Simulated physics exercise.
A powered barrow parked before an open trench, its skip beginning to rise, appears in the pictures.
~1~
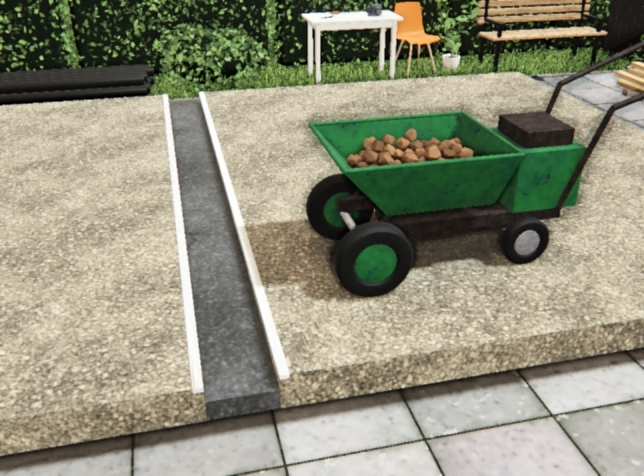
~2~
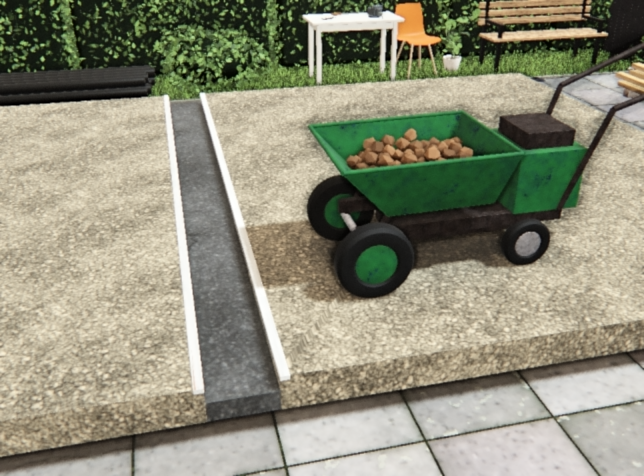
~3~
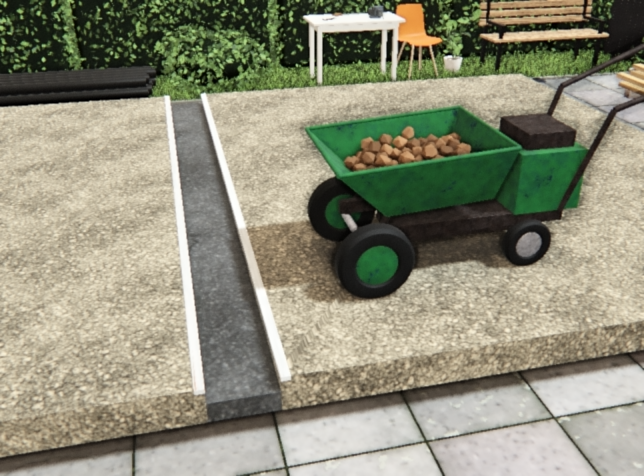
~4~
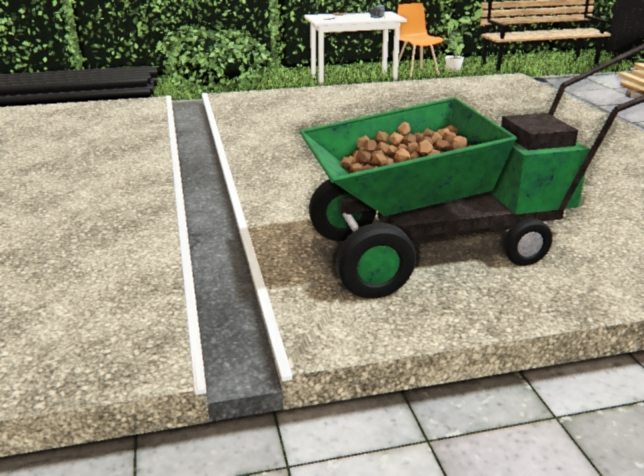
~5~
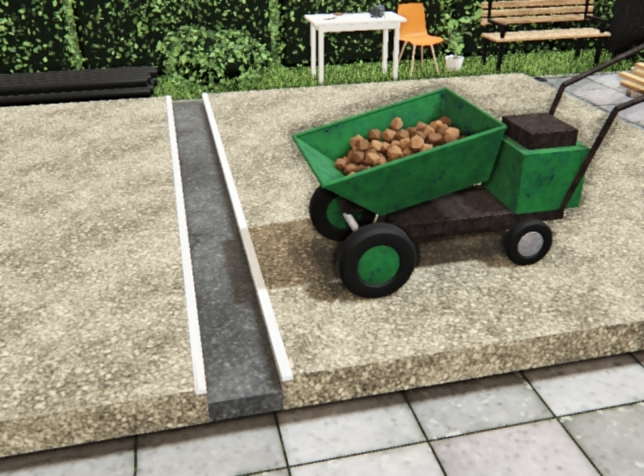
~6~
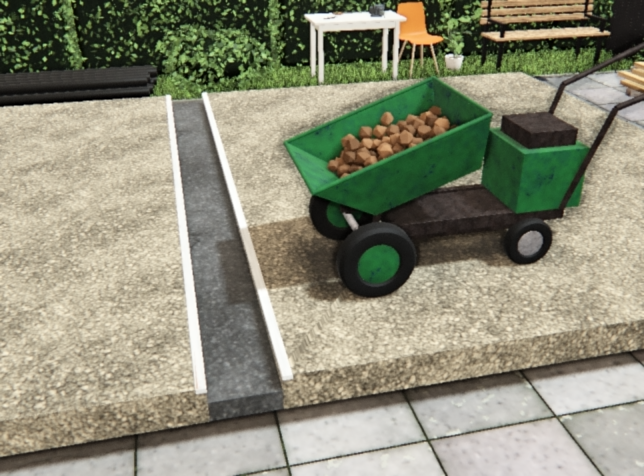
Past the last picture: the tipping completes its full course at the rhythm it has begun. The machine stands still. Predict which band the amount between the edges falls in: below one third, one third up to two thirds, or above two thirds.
It falls above two thirds.
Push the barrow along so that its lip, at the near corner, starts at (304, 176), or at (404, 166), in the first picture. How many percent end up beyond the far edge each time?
Result: Try 1 = 50 %, try 2 = 0 %.
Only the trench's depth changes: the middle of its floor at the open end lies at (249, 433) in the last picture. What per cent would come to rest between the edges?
100 %, roughly.
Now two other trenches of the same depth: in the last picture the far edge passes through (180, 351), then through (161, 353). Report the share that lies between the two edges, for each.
90 %, give or take, and then 90 %.
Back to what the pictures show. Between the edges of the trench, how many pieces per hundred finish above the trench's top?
Roughly 45 percent.
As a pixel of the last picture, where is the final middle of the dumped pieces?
I'd put the middle somewhere around (225, 277).
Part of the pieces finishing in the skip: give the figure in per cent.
About 0 per cent.
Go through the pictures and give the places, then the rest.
In the first frame, lip of the skip at (344, 172), level; top of the load at (419, 153), clay clods; first edge of the trench at (273, 336); far edge at (193, 348), the trench over half as wide as the skip, and shallow for its width.
In the second frame, lip of the skip at (343, 174), level; top of the load at (430, 156).
In the third frame, lip of the skip at (339, 177), tipped barely; top of the load at (430, 149).
In the fourth frame, lip of the skip at (333, 180), tipped a little; top of the load at (426, 144).
In the fifth frame, lip of the skip at (324, 186), tipped a little; top of the load at (435, 139).
In the sixth frame, lip of the skip at (313, 193), tipped clearly; top of the load at (432, 121); first edge of the trench at (276, 337); far edge at (196, 348).
Soon after the last picture, skip tipped steeply; all in the skip.
A little later, skip tipped steeply; about two thirds in the skip; about a third in or heaped over the trench; a stray few beyond it; a stray few falling.
Later still, skip tipped right over; a stray few in the skip; a small part short of the trench; most in or heaped over the trench; a small part beyond it.
At rest, skip tipped right over; a small part short of the trench; most in or heaped over the trench; a small part beyond it.
